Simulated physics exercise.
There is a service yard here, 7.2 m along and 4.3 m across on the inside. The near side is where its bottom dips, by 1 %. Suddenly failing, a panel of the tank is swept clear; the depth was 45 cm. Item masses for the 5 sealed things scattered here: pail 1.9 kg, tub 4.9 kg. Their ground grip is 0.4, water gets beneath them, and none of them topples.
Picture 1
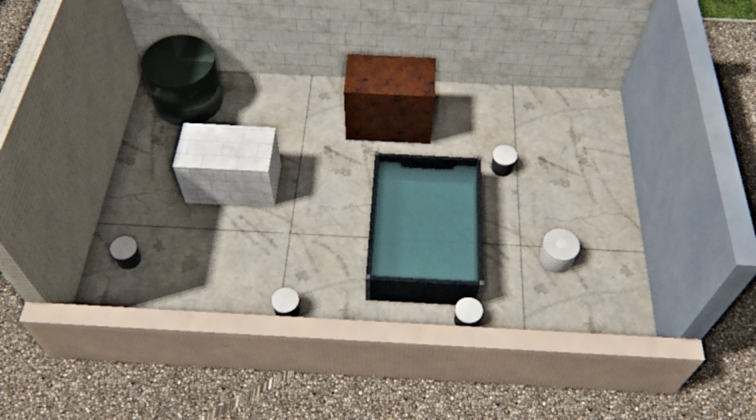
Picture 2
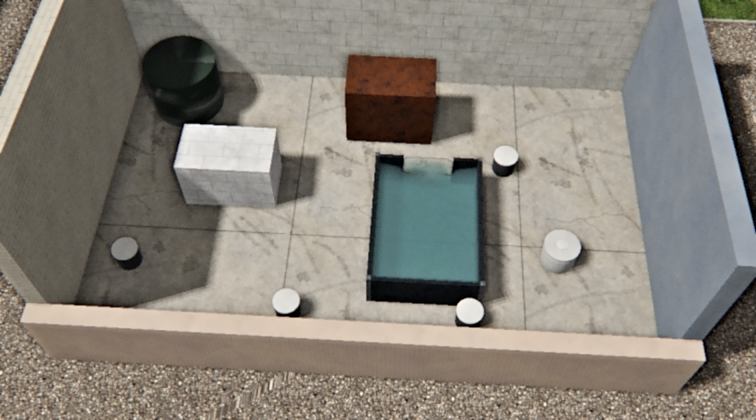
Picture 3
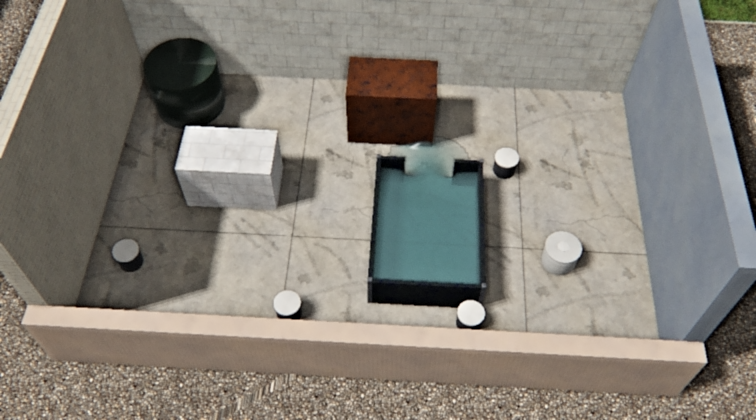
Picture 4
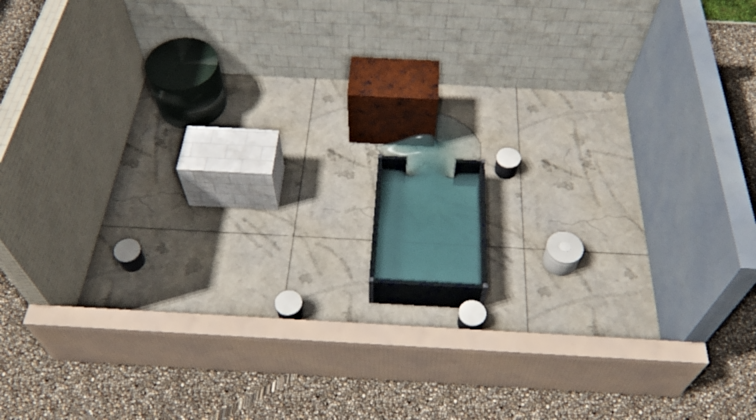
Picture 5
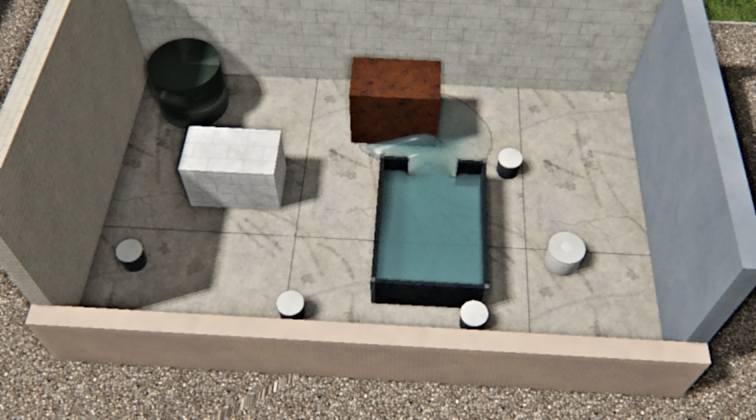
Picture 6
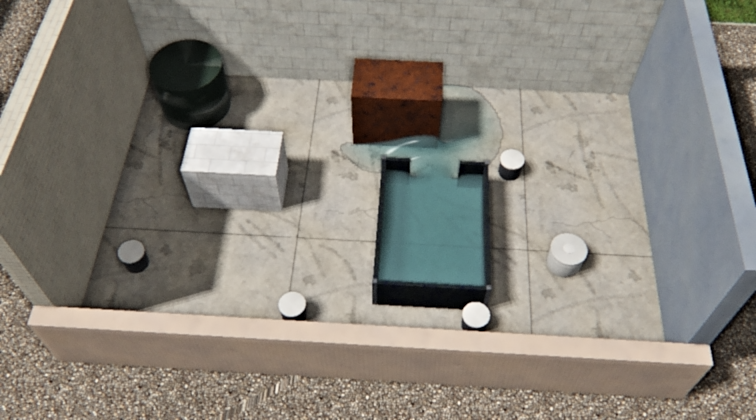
In a walled service yard with a dark round tank, a white block, a rust-brown box and several small cylinders, an open-topped tank holds blue-green water. Water pours through a gap in its far side, then spreads in a thin, clear sheet around the brown box, while the solid objects stay put.
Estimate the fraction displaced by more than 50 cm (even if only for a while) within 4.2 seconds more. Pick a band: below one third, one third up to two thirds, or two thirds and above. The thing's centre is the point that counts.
The share is below one third.
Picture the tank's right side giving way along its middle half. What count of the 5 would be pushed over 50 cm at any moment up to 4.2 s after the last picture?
3.
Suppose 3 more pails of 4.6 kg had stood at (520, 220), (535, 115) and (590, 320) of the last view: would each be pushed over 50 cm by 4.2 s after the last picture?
Result, in sequence: Below the mark / above the mark / below the mark.
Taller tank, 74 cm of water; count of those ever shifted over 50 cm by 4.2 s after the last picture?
So the tally would be 3.
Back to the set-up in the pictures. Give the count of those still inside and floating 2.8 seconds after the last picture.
Tally: 0 of them.
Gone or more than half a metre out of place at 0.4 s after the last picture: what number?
I get 0.
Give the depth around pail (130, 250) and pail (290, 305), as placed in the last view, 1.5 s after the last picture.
First about 0 cm, second about 0 cm.
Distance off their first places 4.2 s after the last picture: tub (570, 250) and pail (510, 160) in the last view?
The first is off by 5 cm, the second by 0 cm.
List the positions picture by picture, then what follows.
In the first frame, a pail at (505, 154) rests on the ground; a tub at (561, 244) rests on the ground; 2.3 m2 under water; 0 of 5 have shifted.
In the second frame, a pail at (506, 155), on the bottom; a tub at (562, 245) rests on the ground; 2.6 m2 under water; 0 of 5 have shifted.
In the third frame, a pail at (507, 157) rests on the ground; a tub at (564, 247), on the bottom; 2.9 m2 under water; 0 of 5 have shifted.
In the fourth frame, a pail at (509, 157), on the bottom; a tub at (565, 247), on the bottom; water covers 3.2 m2; 0 of 5 have shifted.
In the fifth frame, a pail at (510, 157) rests on the ground; a tub at (567, 247) rests on the ground; water covers 3.6 m2; 0 of 5 have shifted.
In the sixth frame, a pail at (512, 159), on the bottom; a tub at (569, 249) rests on the ground; water covers 4.2 m2; 0 of 5 have shifted.
Then, 0.4 s after the last picture 0 of 5 are over 50 cm from their spots; 0 afloat.
Then, 1.5 s after the last picture 0 of 5 are over 50 cm from their spots; 0 afloat.
Then, 2.8 s after the last picture 0 of 5 are over 50 cm from their spots; 0 afloat.
Then, 4.2 s after the last picture 1 of 5 are over 50 cm from their spots, and 1 have been at some point; 1 afloat.
